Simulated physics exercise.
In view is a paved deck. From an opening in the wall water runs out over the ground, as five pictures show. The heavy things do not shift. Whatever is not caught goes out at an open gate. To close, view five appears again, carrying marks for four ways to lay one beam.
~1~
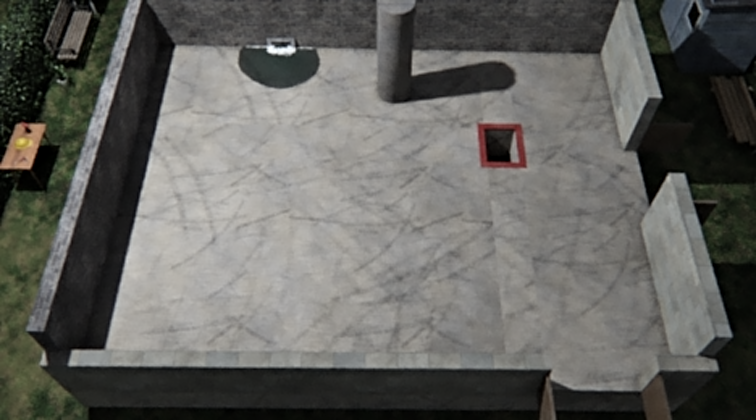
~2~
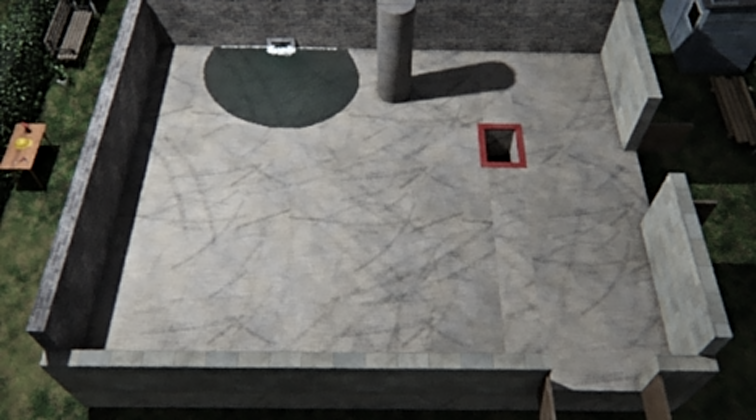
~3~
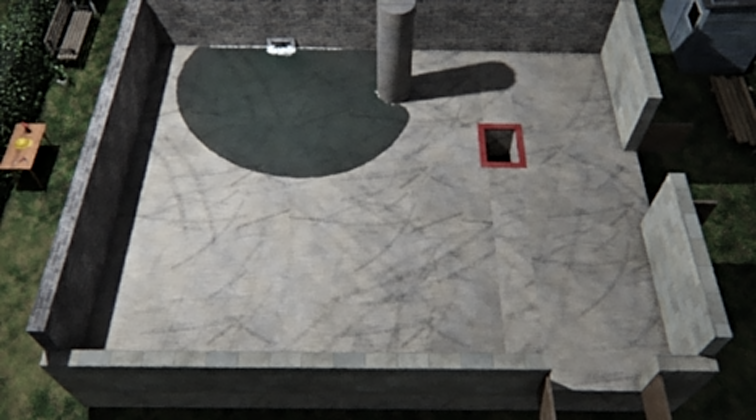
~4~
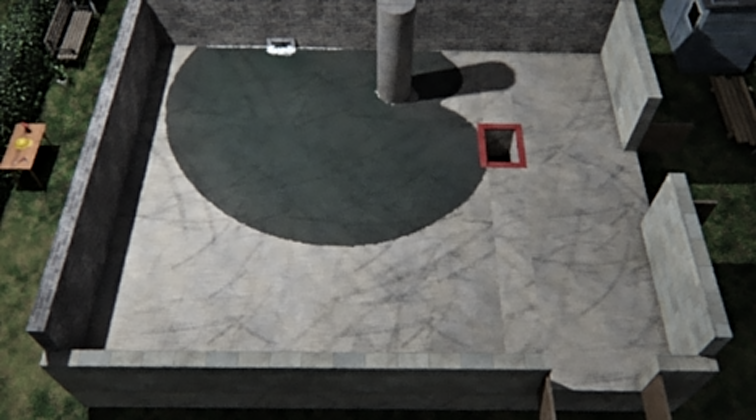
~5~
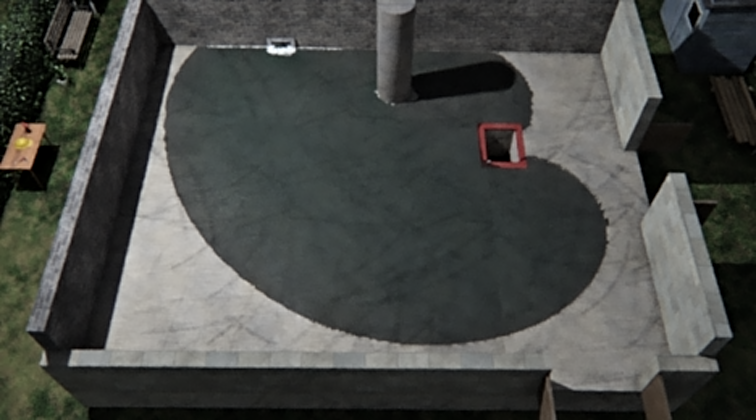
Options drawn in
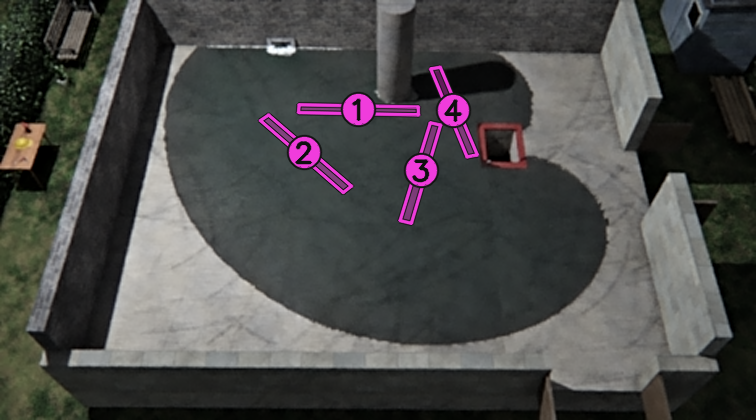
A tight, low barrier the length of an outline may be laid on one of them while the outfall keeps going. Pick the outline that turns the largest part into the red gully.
Use place 2.
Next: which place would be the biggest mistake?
4.
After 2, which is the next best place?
Place 1.
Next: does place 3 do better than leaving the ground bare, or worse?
Worse.
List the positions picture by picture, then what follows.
The first picture shows outfall at (281, 44); red gully at (501, 145); open gate at (588, 376); open gate at (632, 186); front seen at (259, 80), 2 % of the ground wet; red gully still dry.
The second picture shows front seen at (269, 125), 9 % of the ground wet; red gully still dry.
The third picture shows front seen at (373, 155), 19 % of the ground wet; red gully still dry.
The fourth picture shows front seen at (421, 225), 35 % of the ground wet; red gully still dry.
The fifth picture shows front seen at (541, 319), 59 % of the ground wet; red gully taking water.
On the marked copy, 1 from (298, 108) to (418, 110); 2 from (264, 117) to (347, 189); 3 from (405, 221) to (435, 123); 4 from (435, 68) to (472, 155).
For place 1, about 9 % of the stream goes into the red gully, about 91 % out by the gates.
For place 2, about 14 % of the stream goes into the red gully, about 86 % out by the gates.
For place 3, about 5 % of the stream goes into the red gully, about 94 % out by the gates.
For place 4, about 2 % of the stream goes into the red gully, about 98 % out by the gates.
